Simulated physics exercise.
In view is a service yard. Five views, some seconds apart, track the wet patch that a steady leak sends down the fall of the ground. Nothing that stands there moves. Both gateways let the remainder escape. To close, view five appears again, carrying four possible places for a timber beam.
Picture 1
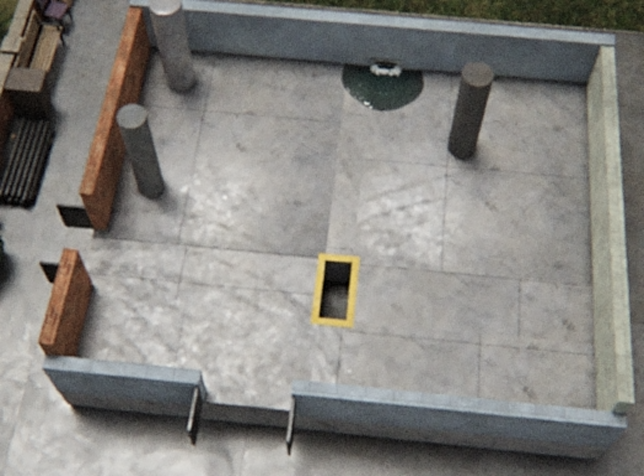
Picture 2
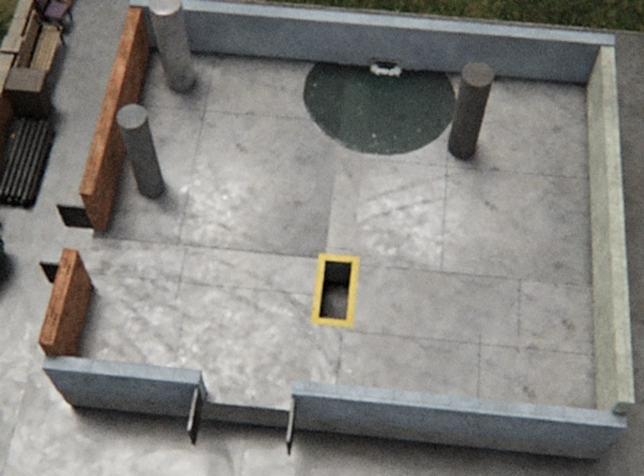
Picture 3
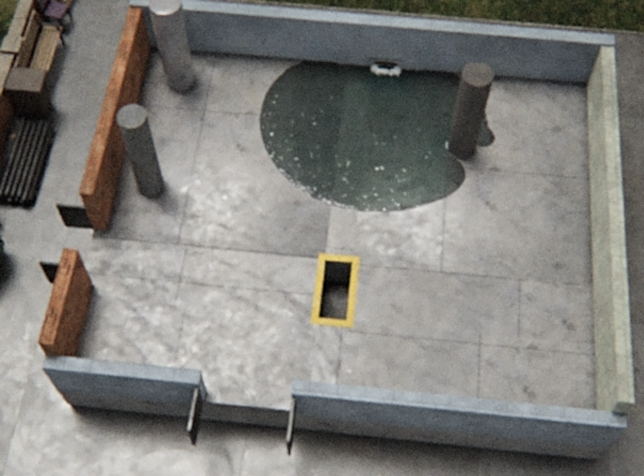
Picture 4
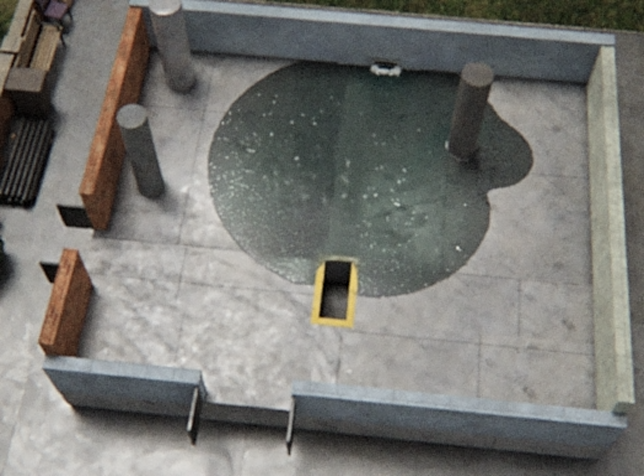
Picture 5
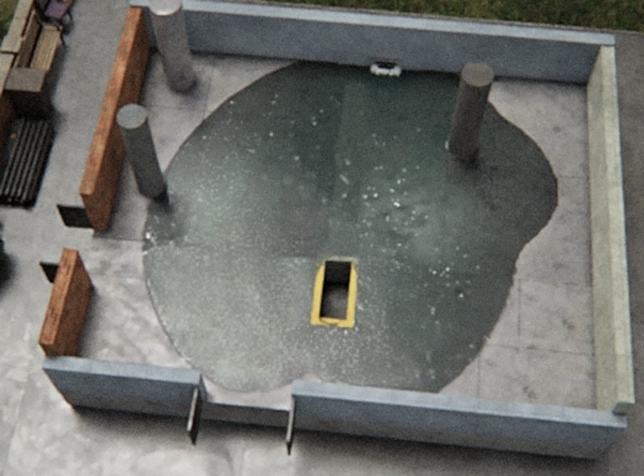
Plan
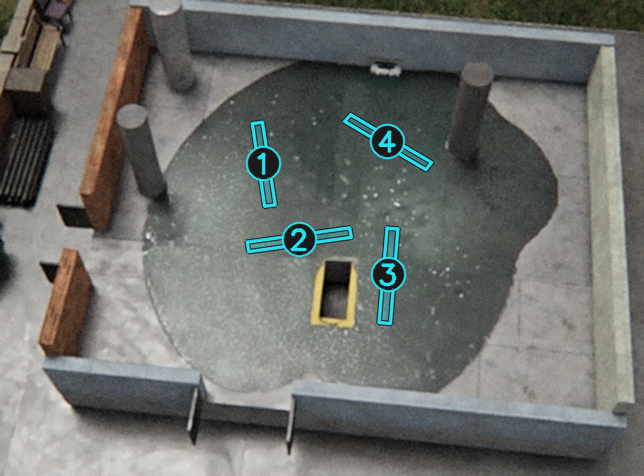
A walled service yard with a pale concrete floor, blue-grey walls at back and front and a brick-red one at left, is seen from high above by a still camera. Three grey columns stand inside, and a yellow-edged gully sits near the middle. Dark water spreads from an outfall at the back wall, passes round the right column, reaches the gully and surrounds it, covering most of the floor.
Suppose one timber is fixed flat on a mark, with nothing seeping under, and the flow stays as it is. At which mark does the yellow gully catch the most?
1 is best.
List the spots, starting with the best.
The order is 1, 3, 2, 4.
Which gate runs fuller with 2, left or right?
The right one.
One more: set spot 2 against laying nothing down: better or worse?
It is worse.
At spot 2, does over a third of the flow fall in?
No.
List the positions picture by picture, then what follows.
Outfall at (386, 63); yellow gully at (336, 290); open gate at (250, 393); open gate at (100, 257); 2 % of the ground under water, visible out to (372, 103); yellow gully still dry, in the first picture.
In the second picture, 8 % of the ground under water, visible out to (358, 148); yellow gully still dry.
In the third picture, 18 % of the ground under water, visible out to (371, 208); yellow gully still dry.
In the fourth picture, 35 % of the ground under water, visible out to (294, 277); yellow gully taking water.
In the fifth picture, 60 % of the ground under water, visible out to (177, 344); yellow gully taking water.
In cyan, 1 from (257, 122) to (269, 205); 2 from (248, 246) to (350, 232); 3 from (384, 323) to (392, 228); 4 from (347, 118) to (428, 166).
Choosing 1, about 31 % of the stream goes into the yellow gully, about 62 % out by the gates.
Choosing 2, about 14 % of the stream goes into the yellow gully, about 80 % out by the gates.
Choosing 3, about 21 % of the stream goes into the yellow gully, about 73 % out by the gates.
Choosing 4, about 10 % of the stream goes into the yellow gully, about 85 % out by the gates.
